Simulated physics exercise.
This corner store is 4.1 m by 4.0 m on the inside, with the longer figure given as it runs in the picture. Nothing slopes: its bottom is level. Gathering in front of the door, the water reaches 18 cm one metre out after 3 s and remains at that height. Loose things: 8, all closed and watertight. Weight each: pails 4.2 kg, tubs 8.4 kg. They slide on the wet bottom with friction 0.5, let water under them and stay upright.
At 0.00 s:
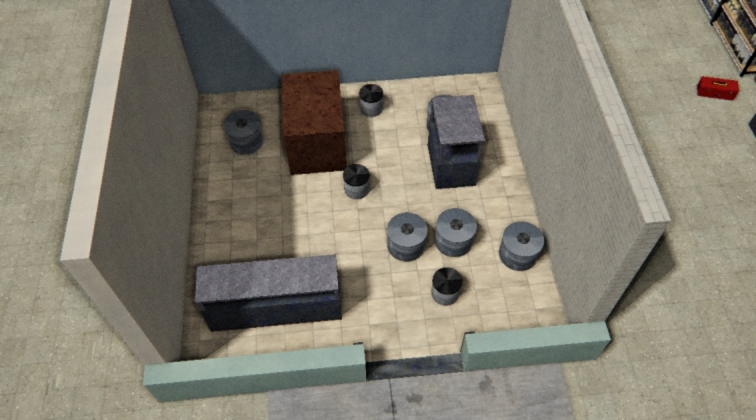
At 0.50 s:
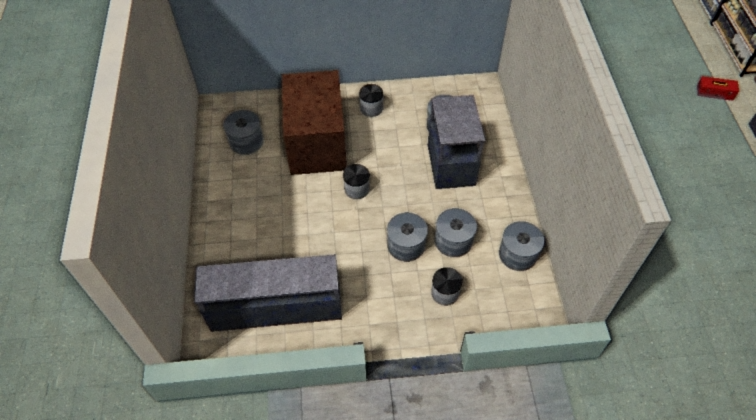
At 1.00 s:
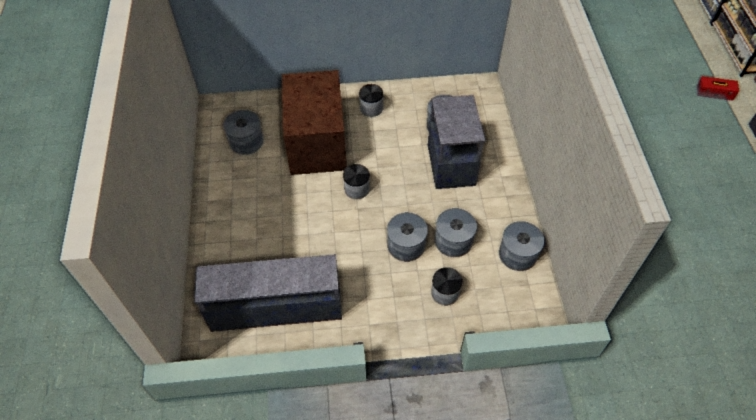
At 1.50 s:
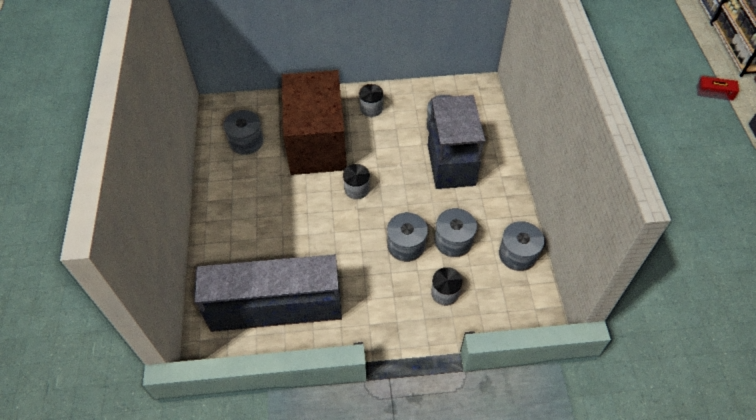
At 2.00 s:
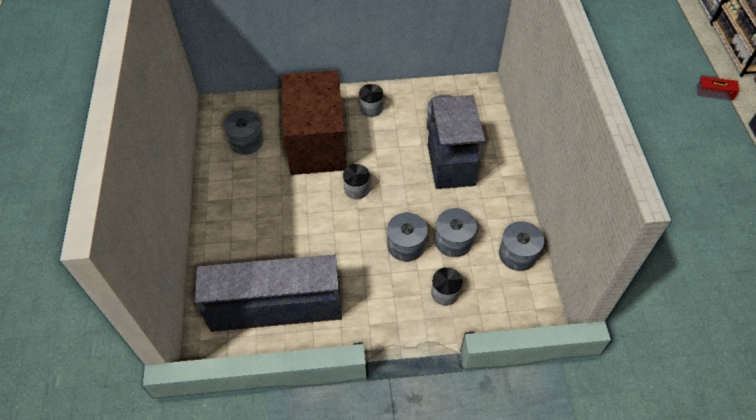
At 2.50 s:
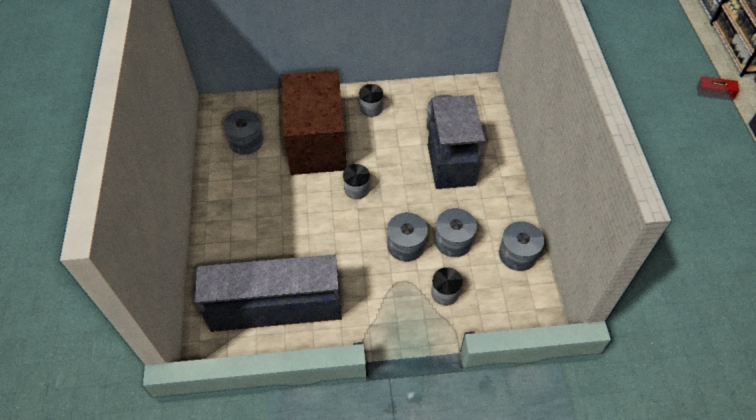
Water spreads across the ground outside the walled store and creeps in through the doorway.
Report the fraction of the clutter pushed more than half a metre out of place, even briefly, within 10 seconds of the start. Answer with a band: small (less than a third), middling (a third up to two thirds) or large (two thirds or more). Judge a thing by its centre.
Middling.
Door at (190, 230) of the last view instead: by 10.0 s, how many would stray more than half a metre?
In that case the number is 4.
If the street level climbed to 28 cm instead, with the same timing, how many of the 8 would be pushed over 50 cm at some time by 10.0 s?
With that change, 6 of them.
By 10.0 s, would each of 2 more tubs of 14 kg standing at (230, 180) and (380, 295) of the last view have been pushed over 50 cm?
One by one: Below; above.
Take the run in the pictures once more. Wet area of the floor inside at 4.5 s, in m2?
Somewhere around 6.0 m2, roughly.
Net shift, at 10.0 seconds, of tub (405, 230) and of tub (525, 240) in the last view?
In that order: 200 cm, 50 cm.
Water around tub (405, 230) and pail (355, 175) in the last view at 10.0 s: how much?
Close to 10 and 6 centimetres.
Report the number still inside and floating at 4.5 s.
0.
After 3.5 s 0 of 8 are over 50 cm from their spots; 0 afloat.
After 4.5 s 2 of 8 are over 50 cm from their spots; 0 afloat.
After 7.0 s 4 of 8 are over 50 cm from their spots; 2 afloat.
After 10.0 s 4 of 8 are over 50 cm from their spots, and 4 have been at some point; 6 afloat.
